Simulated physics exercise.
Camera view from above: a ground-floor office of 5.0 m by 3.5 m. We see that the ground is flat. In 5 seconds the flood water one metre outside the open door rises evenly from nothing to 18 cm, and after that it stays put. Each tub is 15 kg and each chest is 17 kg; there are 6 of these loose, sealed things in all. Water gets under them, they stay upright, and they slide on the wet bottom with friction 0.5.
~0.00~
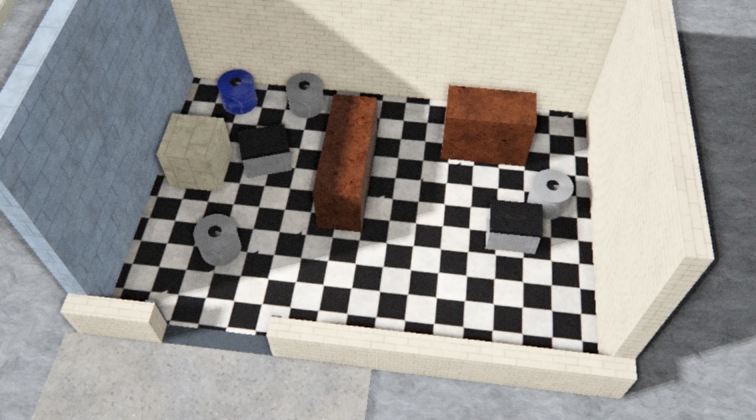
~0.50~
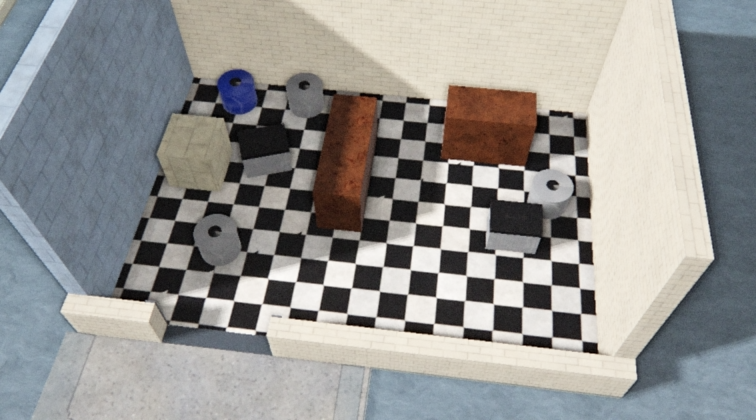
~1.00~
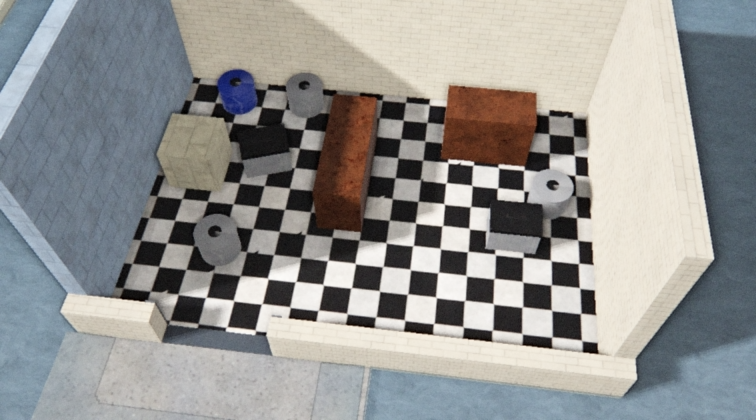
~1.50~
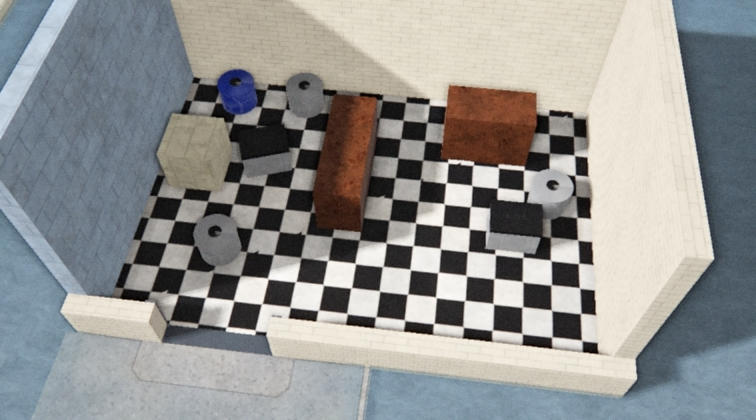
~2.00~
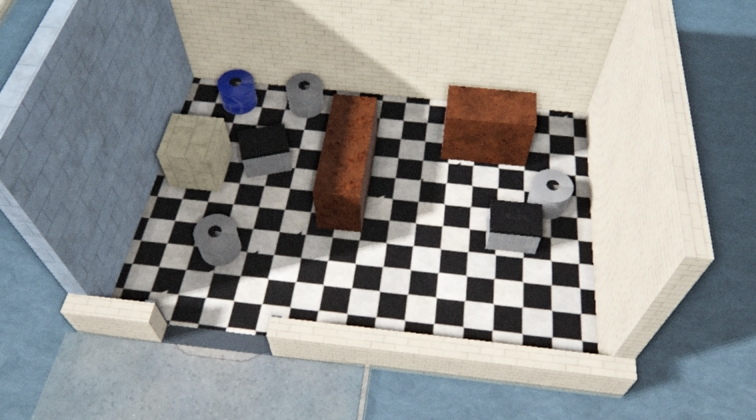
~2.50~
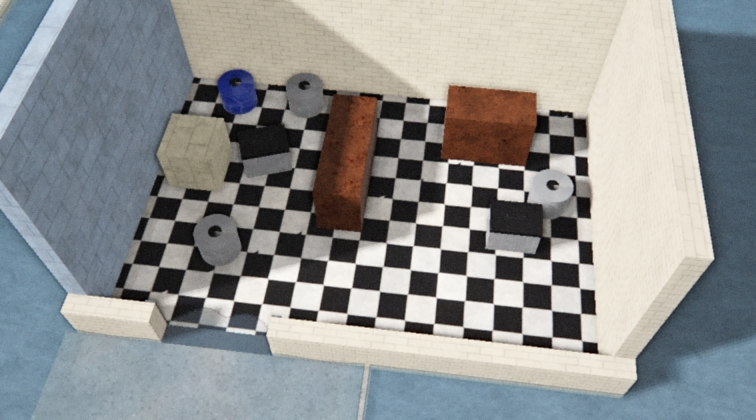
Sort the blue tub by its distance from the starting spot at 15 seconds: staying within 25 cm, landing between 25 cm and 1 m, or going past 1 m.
The blue tub lands between 25 cm and 1 m.
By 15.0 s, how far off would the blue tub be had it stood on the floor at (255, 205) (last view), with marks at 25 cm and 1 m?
What happens is it gets pushed a long way.
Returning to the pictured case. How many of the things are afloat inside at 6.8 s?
Then: 0.
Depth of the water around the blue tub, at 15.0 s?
Depth: About 14 cm.
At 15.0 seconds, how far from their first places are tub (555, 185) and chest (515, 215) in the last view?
Respectively 0 and 0 cm.
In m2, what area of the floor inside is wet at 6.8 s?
9.5 m2.
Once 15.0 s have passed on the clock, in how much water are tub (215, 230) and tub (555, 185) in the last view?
Close to 10 and 6 centimetres.
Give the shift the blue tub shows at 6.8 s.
I'd guess some 0 cm by then.
After 3.5 s the blue tub is near (236, 82), 0.0 m from its start, aground; 0 afloat.
After 6.8 s the blue tub is near (236, 82), 0.0 m from its start, aground; 0 afloat.
After 11.0 s the blue tub is near (207, 87), 0.3 m from its start, afloat; 3 afloat.
After 15.0 s the blue tub is near (186, 106), 0.7 m from its start, afloat; 2 afloat.
